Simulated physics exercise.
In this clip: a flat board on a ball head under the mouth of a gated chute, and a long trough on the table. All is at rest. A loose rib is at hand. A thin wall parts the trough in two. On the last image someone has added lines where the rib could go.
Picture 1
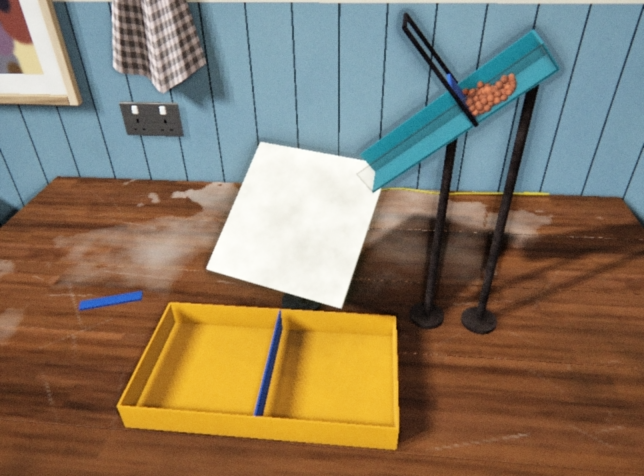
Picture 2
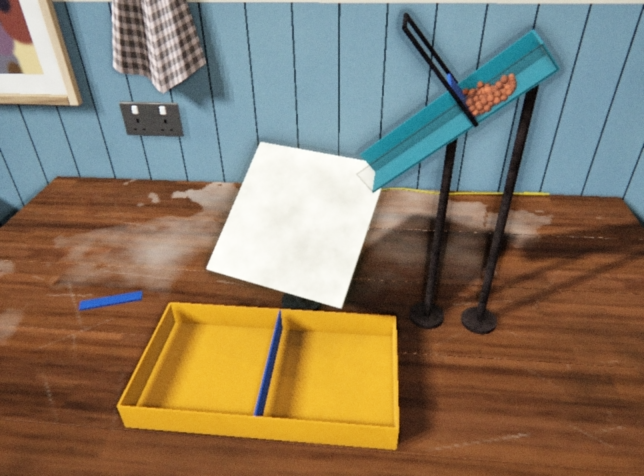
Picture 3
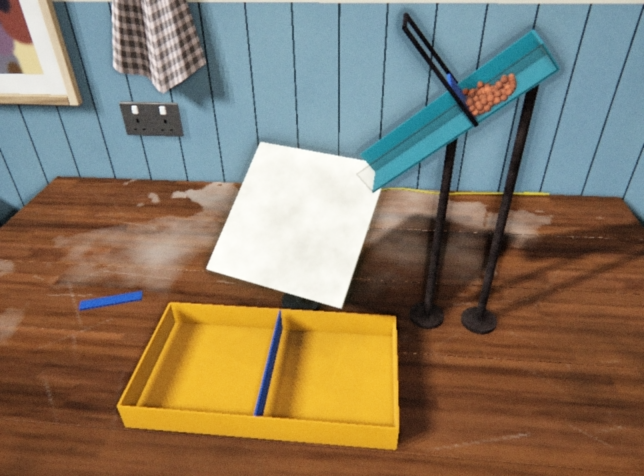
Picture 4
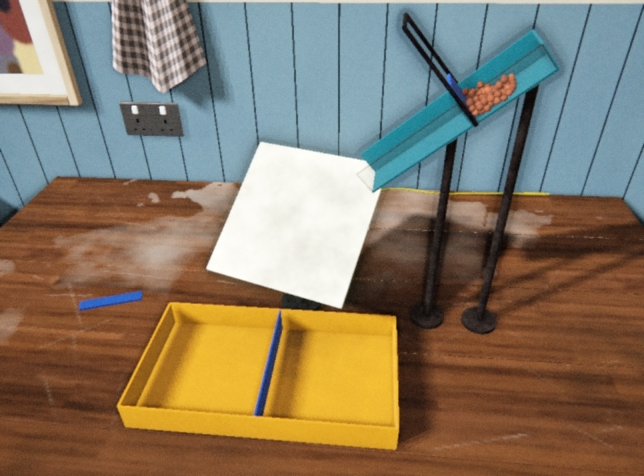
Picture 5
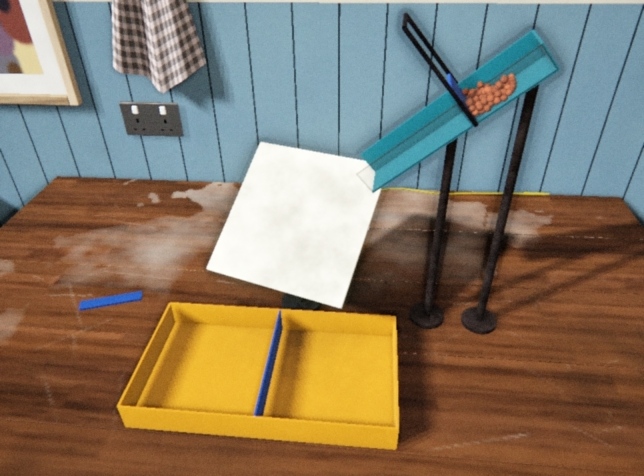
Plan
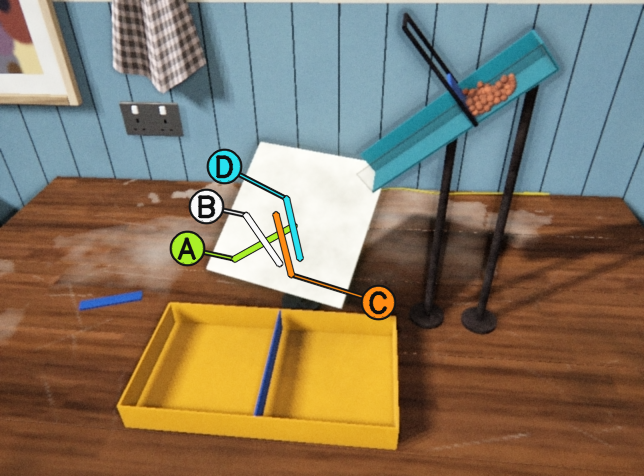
Nothing moves in this steady, slightly raised view of a dark wooden table against a blue panelled wall, with a checked cloth, a socket and part of a picture at left. Orange-brown pellets rest behind the closed black gate of a sloping teal chute on two dark posts at right. Below its mouth, a tilted white board stands behind a yellow trough with a blue divider, a loose blue strip lying left.
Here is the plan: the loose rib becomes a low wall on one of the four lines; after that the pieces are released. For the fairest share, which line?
B.
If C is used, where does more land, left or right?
Right.
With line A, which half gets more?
Left.
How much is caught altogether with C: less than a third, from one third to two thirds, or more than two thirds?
It is more than two thirds.
On the marked copy, line A from (294, 225) to (234, 259); line B from (246, 215) to (279, 263); line C from (276, 214) to (291, 274); line D from (286, 198) to (299, 258).
With A, of what is caught, most in the left half, a small part in the right.
With B, of what is caught, about half in the left half, about half in the right.
With C, of what is caught, a small part in the left half, nearly all in the right.
With D, of what is caught, a small part in the left half, most in the right.
